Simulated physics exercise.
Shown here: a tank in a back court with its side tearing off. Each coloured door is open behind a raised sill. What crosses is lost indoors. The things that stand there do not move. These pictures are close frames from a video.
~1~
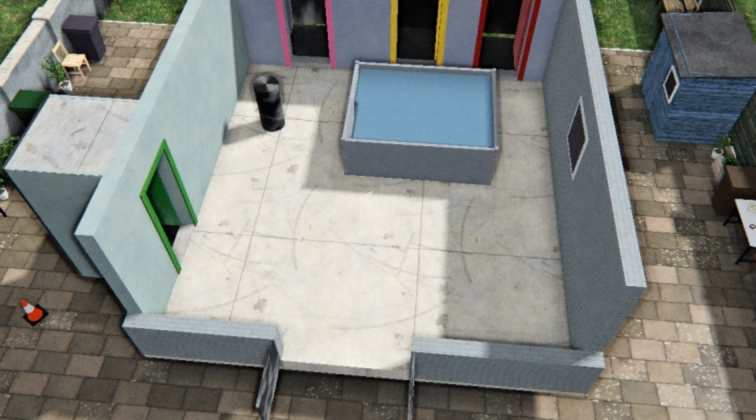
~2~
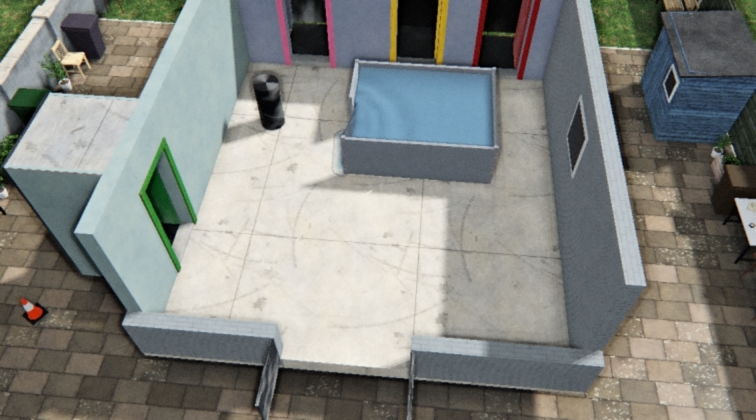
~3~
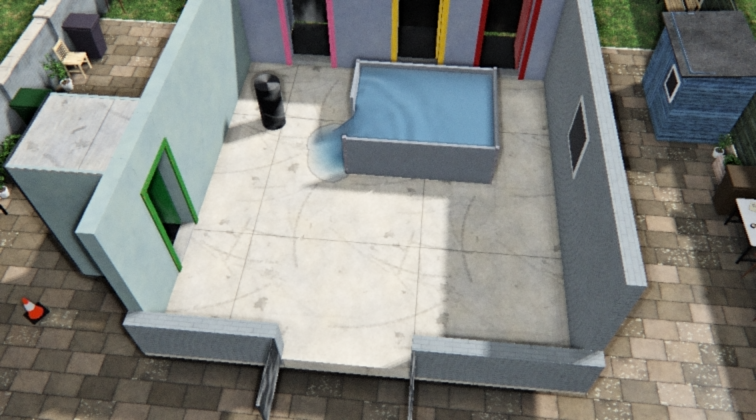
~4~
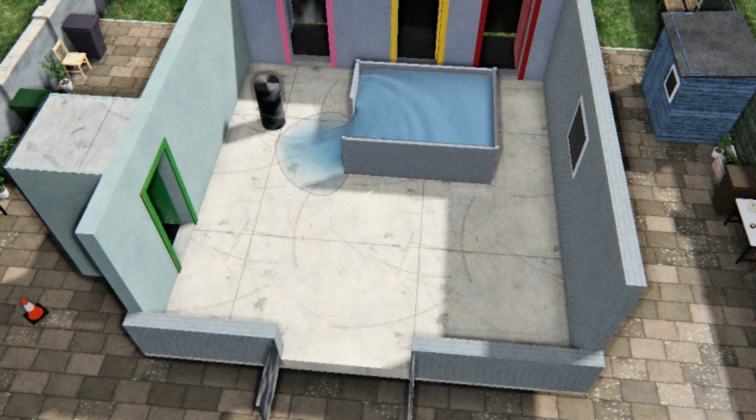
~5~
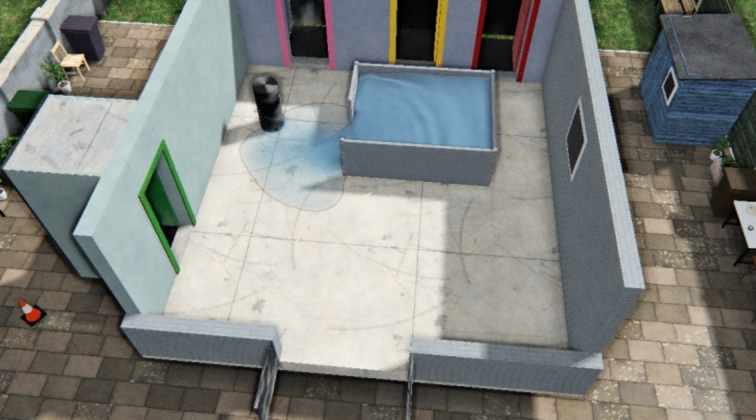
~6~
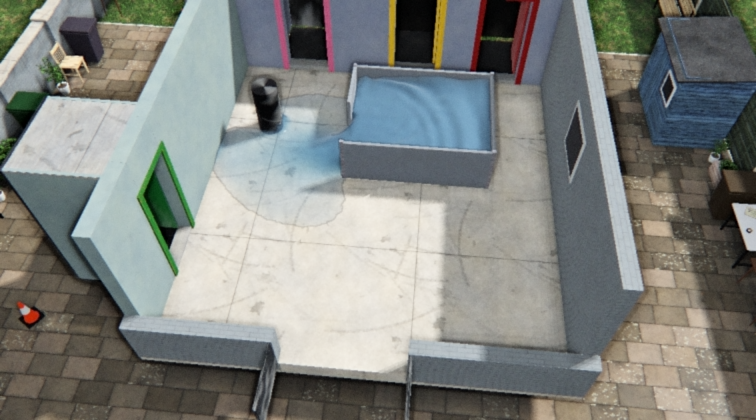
Blue water pouring from the opened left side of a raised tank, spreading across a pale walled courtyard past a black cylinder.
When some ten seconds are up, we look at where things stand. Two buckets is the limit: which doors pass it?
The pink door will most likely go past the limit; the red door will most likely go past the limit; the green door will most likely go past the limit; the yellow door will most likely keep inside the limit.
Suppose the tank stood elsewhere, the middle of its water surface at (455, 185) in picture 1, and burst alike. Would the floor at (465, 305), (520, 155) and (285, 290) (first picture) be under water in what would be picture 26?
Going through the three spots in turn: Stays untouched, stays untouched, gets wet.
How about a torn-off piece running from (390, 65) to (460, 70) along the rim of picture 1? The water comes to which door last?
My answer is the one in green.
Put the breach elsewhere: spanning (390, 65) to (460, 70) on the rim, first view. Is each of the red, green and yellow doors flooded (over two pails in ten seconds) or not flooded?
Well, red door beats the mark, green door misses the mark and yellow door beats the mark.
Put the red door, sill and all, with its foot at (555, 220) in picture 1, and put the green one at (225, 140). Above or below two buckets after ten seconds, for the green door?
Checking it, I find the green door overflows.
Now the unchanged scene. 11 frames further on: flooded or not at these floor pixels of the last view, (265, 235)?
Answer: Under water.
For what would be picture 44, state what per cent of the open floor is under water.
It comes to roughly 90 in a hundred.
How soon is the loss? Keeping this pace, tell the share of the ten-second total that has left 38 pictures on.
It would be around 60 %.
A moment on, water covers 25 % of the floor; the pink door wet at the sill, nothing in, the red door not reached, the green door wet at the sill, nothing in, the yellow door not reached.
Next, water covers 35 % of the floor; the pink door under two buckets in, the red door not reached, the green door over two buckets in, the yellow door not reached.
Then, water covers 50 % of the floor; the pink door over two buckets in, the red door not reached, the green door far over two buckets in, the yellow door wet at the sill, nothing in.
Later, water covers 90 % of the floor; the pink door far over two buckets in, the red door wet at the sill, nothing in, the green door far over two buckets in, the yellow door wet at the sill, nothing in.
In the end, water covers 95 % of the floor; the pink door far over two buckets in, the red door over two buckets in, the green door far over two buckets in, the yellow door wet at the sill, nothing in.
